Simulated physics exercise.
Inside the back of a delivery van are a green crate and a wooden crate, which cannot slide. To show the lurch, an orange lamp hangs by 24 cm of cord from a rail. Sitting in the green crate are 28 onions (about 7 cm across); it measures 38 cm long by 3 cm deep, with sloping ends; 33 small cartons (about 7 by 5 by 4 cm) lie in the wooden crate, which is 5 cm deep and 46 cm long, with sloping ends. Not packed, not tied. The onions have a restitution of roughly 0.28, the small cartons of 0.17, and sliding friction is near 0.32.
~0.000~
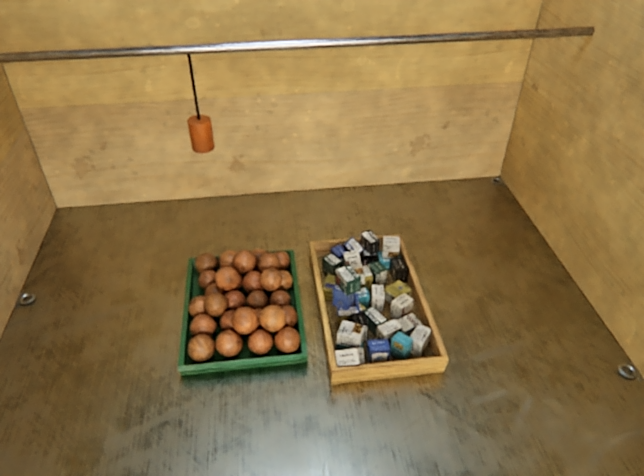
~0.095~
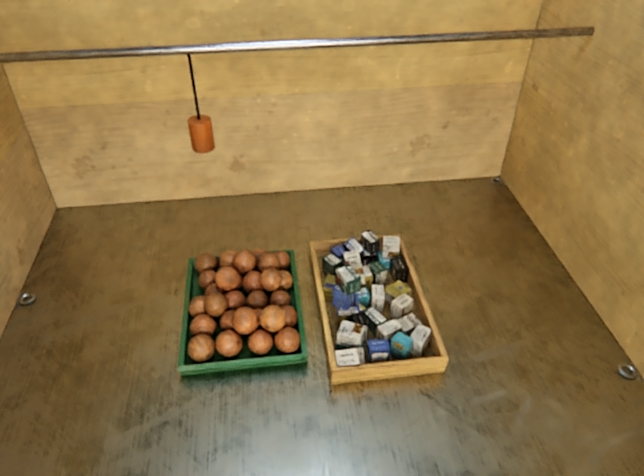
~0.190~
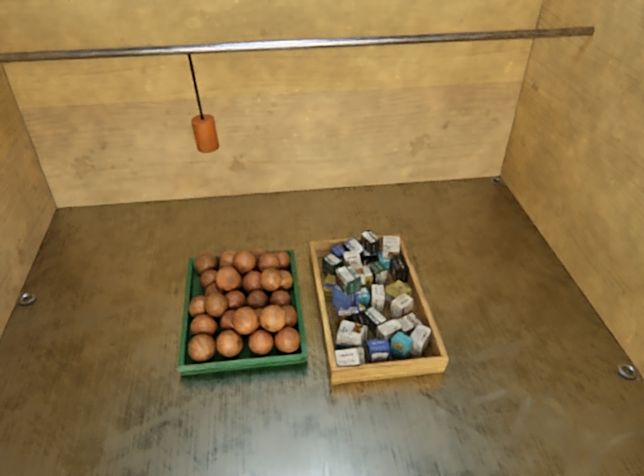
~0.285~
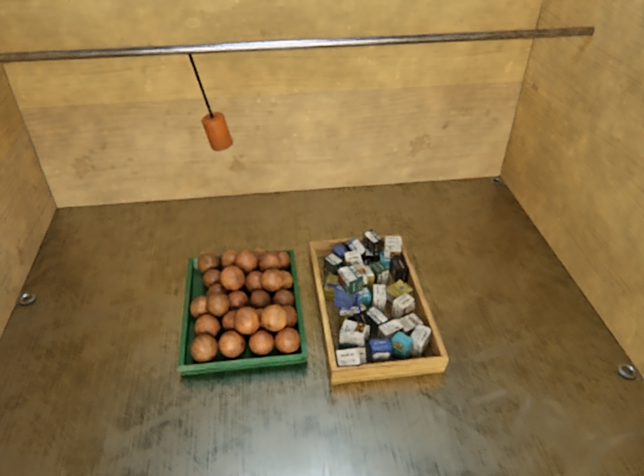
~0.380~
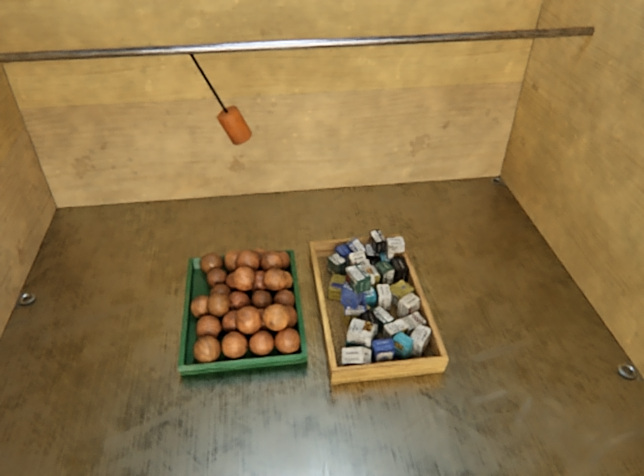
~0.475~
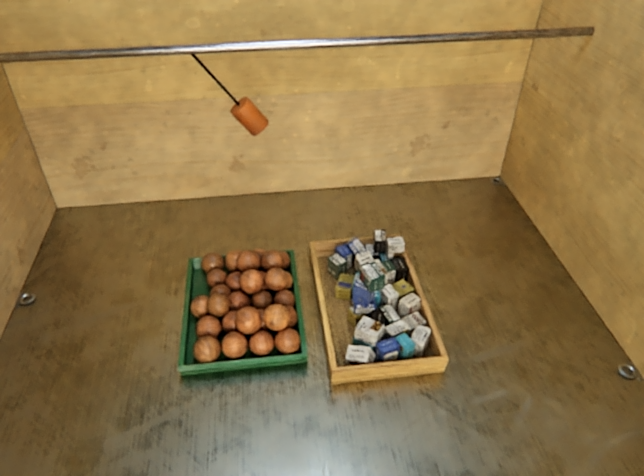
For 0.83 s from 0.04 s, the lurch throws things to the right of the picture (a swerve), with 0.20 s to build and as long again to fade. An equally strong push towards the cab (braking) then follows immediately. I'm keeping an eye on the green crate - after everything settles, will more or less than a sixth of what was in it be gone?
It will be less than a sixth.
After 0.76 s, the green crate has all 28 and the wooden crate is down by 2 of 33.
After 1.11 s, the green crate is down by 1 of 28 and the wooden crate is down by 3 of 33.
After 1.60 s, the green crate is down by 1 of 28 and the wooden crate is down by 3 of 33.
Final count (at 2.24 s), the green crate is down by 1 of 28 and the wooden crate is down by 3 of 33. Asked share, 1 of 28, 4 per cent.
